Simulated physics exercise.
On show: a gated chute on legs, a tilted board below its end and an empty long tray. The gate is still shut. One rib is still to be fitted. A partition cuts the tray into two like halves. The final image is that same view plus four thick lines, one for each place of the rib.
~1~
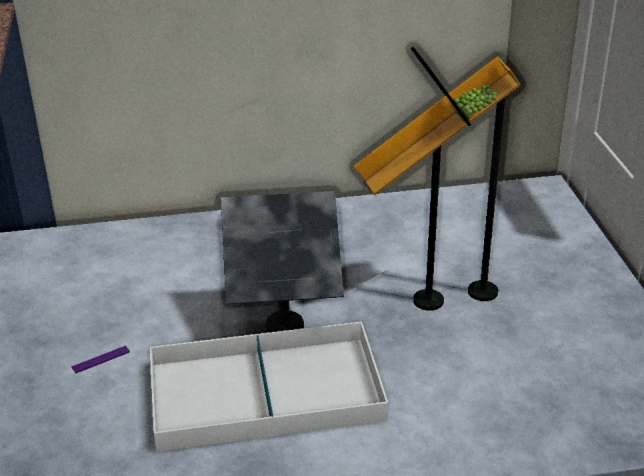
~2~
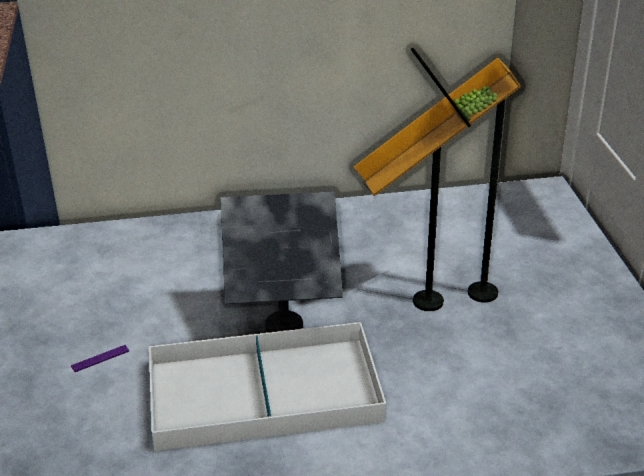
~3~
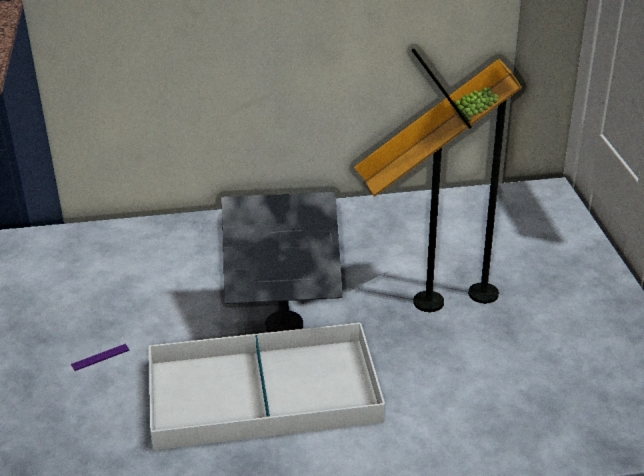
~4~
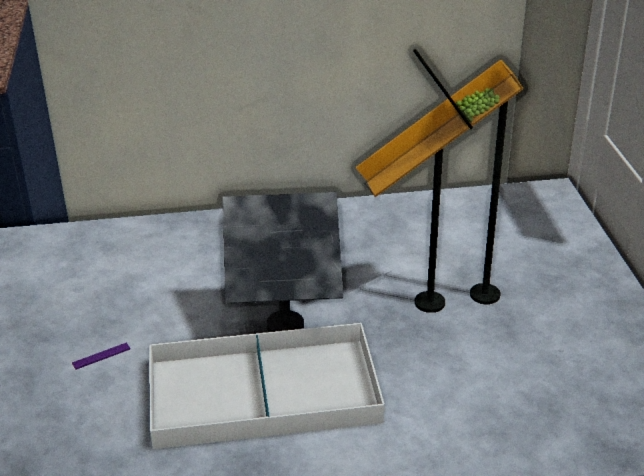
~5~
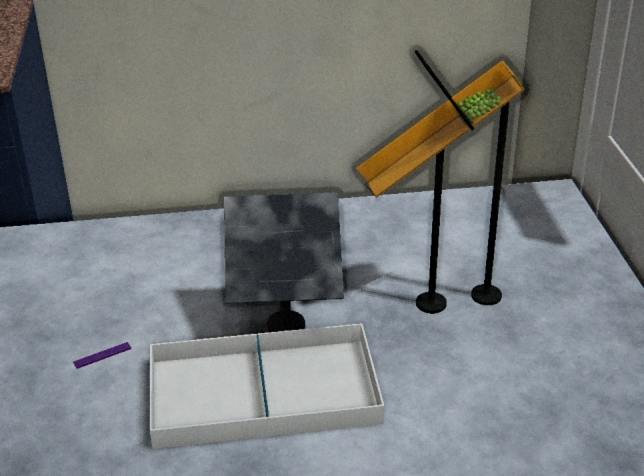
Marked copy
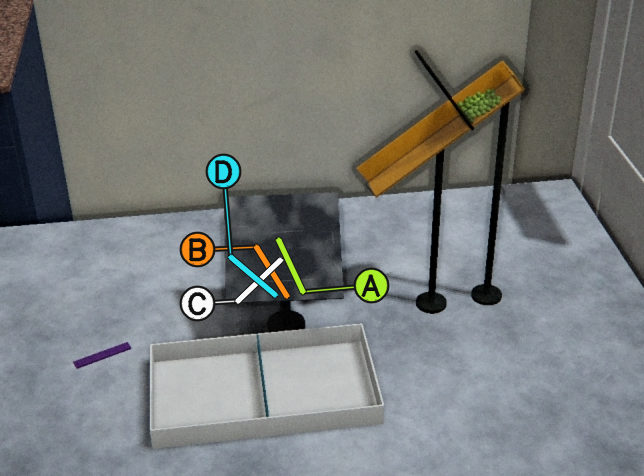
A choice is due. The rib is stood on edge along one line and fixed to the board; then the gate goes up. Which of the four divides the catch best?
I would pick line C.
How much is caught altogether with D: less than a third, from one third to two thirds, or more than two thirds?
Line D gives more than two thirds.
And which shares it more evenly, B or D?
Line D.
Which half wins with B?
Right.
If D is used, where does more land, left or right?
The right half.
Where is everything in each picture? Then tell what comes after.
The first frame shows load behind the gate at (473, 101), dried peas; lip of the chute at (370, 187), sloping gently.
The second frame shows middle of the board at (281, 246), tilted fairly steeply; middle of its low edge at (284, 300); of its high edge at (278, 194).
The third frame shows front corners of the tray at (151, 431) and (384, 404); front end of its middle wall at (269, 417).
The fourth frame shows middle of the load at (475, 104); lip at (371, 189).
The fifth frame shows middle of the load at (476, 105); lip at (372, 189).
On the marked copy, line A from (278, 240) to (303, 291); line B from (256, 247) to (286, 296); line C from (280, 260) to (237, 301); line D from (230, 257) to (275, 294).
If A is chosen, of what is caught, a small part in the left half, nearly all in the right.
If B is chosen, of what is caught, a stray few in the left half, nearly all in the right.
If C is chosen, of what is caught, about half in the left half, about half in the right.
If D is chosen, of what is caught, about a quarter in the left half, most in the right.
